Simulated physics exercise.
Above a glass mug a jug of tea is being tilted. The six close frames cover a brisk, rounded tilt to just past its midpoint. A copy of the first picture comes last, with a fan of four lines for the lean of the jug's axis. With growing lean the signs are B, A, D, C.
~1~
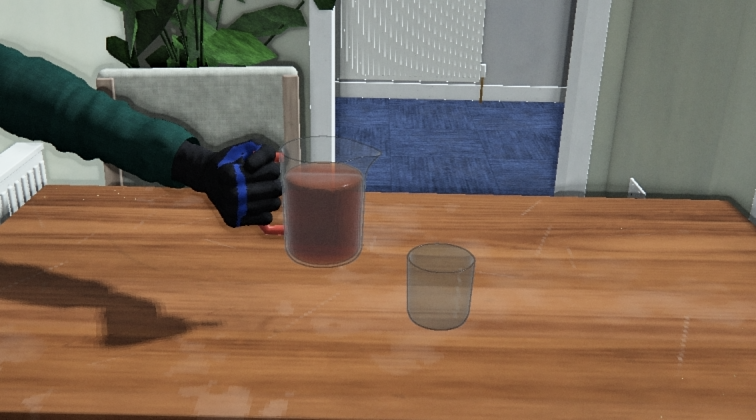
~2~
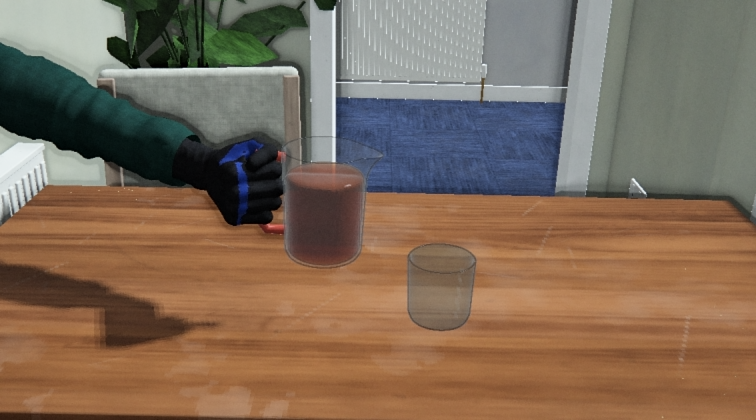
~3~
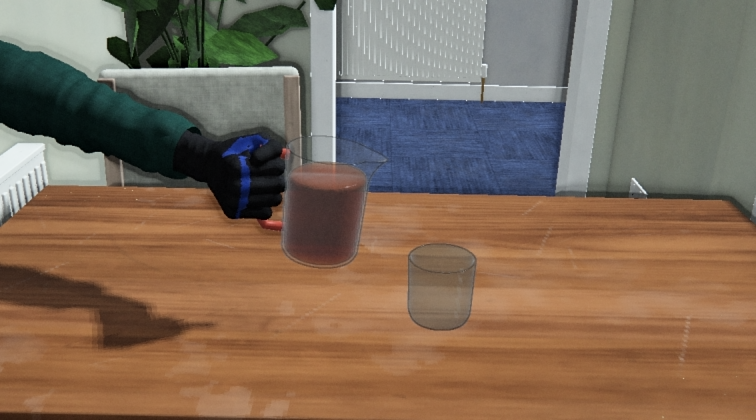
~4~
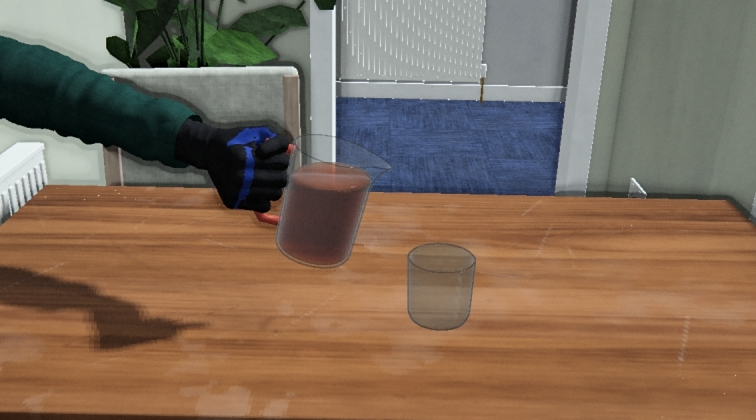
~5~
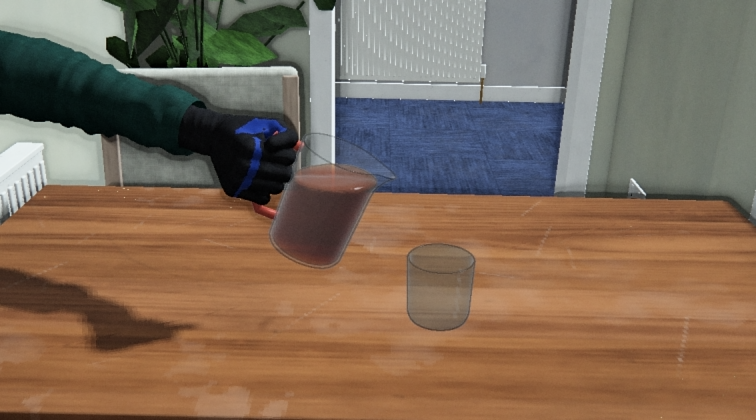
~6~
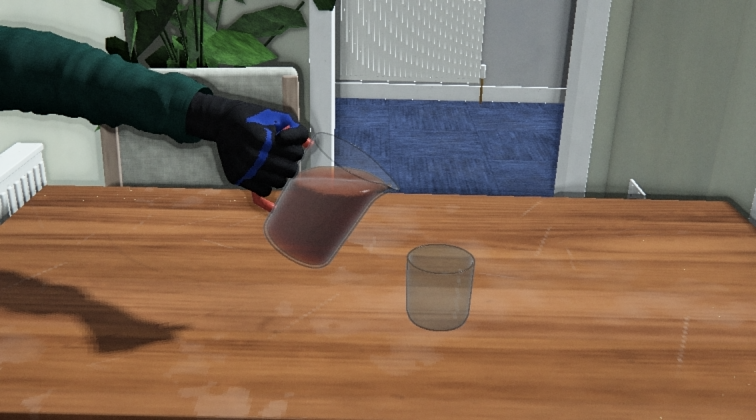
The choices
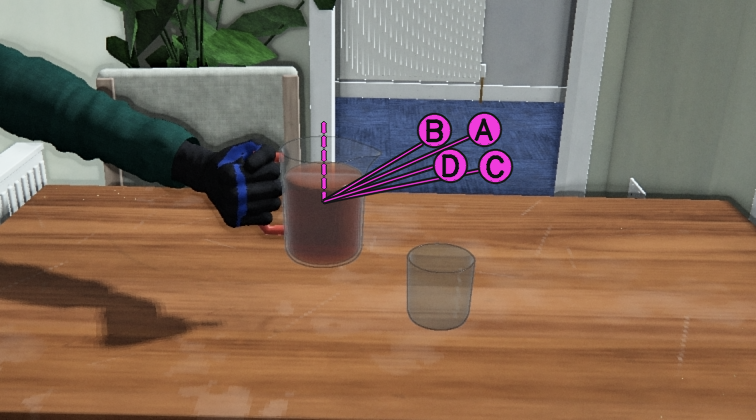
On a wooden table in a room with a leafy plant behind, a gloved hand holds a clear jug of reddish-brown tea upright, left of a glass mug. The hand gradually tilts the jug to the right, its lip lowering toward the mug while the tea stays inside.
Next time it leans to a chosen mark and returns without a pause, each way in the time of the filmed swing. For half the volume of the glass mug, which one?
Choose B.
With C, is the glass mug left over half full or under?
Over half.
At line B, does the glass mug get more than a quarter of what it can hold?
Yes, clearly.
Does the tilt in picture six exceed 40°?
No.
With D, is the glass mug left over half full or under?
Over half.
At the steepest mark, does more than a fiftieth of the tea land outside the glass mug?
Yes.
In magenta, A at (469, 137); B at (421, 143); C at (479, 170); D at (432, 167).
For line A, the glass mug ends with about 67 % of what it can hold.
For line B, the glass mug ends with about 47 % of what it can hold.
For line C, the glass mug is filled to the brim; 9 % of the tea is spilt.
For line D, the glass mug ends with about 89 % of what it can hold.
